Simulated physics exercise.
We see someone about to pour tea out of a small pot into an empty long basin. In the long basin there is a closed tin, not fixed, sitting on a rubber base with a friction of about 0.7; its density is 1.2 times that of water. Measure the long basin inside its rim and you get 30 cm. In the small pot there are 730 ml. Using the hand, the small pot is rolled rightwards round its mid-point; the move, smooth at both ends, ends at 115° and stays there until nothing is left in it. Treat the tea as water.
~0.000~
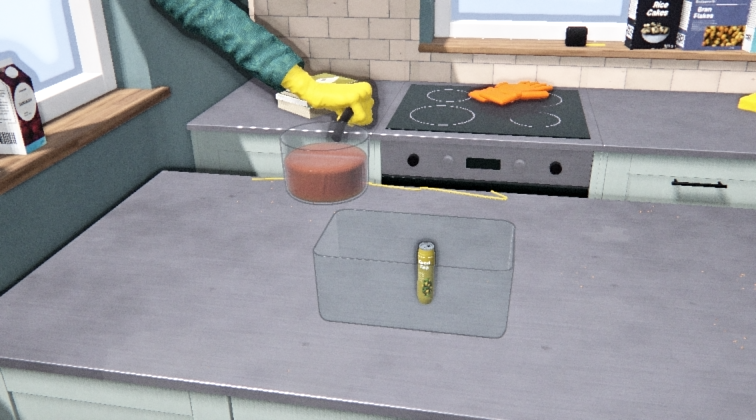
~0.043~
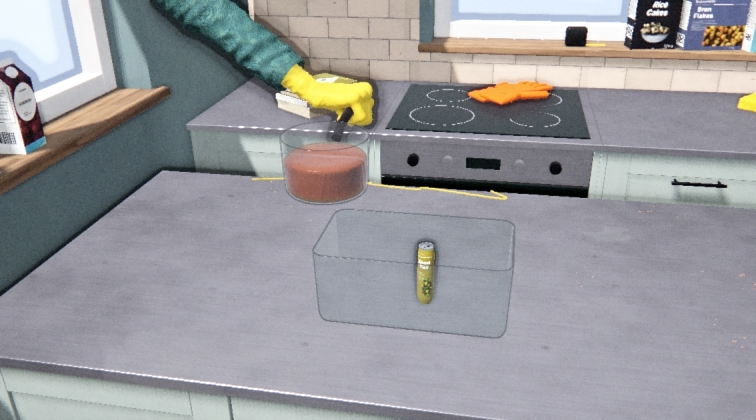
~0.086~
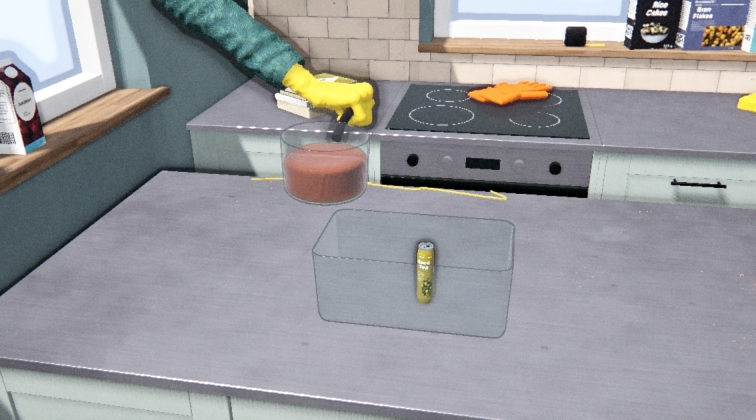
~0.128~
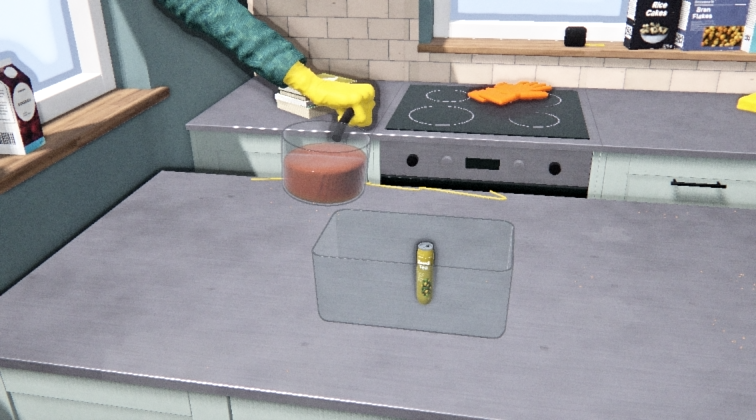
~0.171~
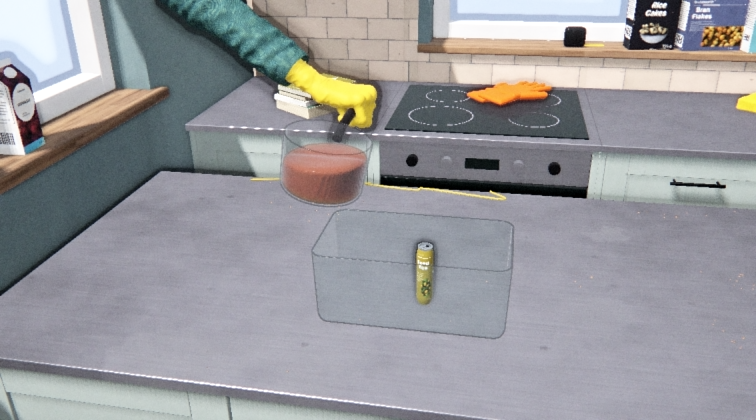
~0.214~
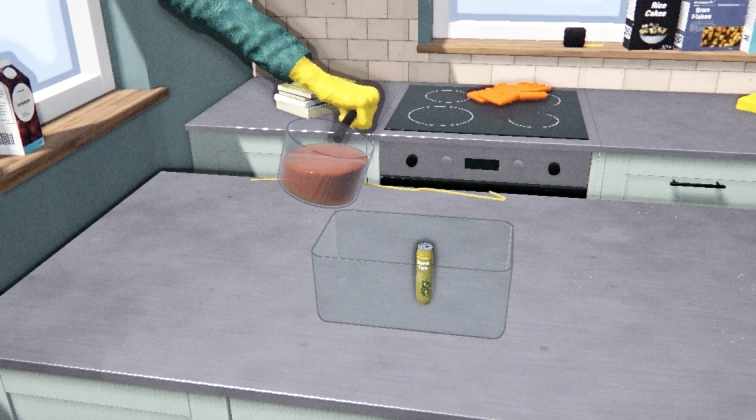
In the video, a yellow-gloved hand holds a small clear pot of reddish-brown liquid above a grey counter, beside a long transparent basin containing a closed tin, and gradually tilts the pot slightly to the right.
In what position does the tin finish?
It finishes knocked over.
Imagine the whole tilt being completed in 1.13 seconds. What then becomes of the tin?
Result: Tin tipped over.
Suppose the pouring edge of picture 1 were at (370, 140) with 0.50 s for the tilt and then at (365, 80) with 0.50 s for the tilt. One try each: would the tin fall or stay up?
In the first try it remains standing; in the second it comes down.
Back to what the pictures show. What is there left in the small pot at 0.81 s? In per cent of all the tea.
Around 10 percent of it.
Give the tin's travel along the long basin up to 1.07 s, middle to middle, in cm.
The tin has gone some 8 cm.
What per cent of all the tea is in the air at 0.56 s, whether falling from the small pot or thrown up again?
Around 30 percent.
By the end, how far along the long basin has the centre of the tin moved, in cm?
Net tin displacement: Roughly 8.0 cm.
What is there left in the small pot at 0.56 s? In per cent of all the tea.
About 62 percent.
After 0.56 s the tilt is 83° and 62 per cent is still to pour; the tin stands where it began.
After 0.81 s the tilt is 114° and 10 per cent is still to pour; the tin leans 9°.
After 1.07 s the tilt is 115° and 0 per cent is still to pour; the tin lies on its side.
After 1.36 s the tilt is 115° and 0 per cent is still to pour; the tin lies on its side.
In the end the tin lies on its side.
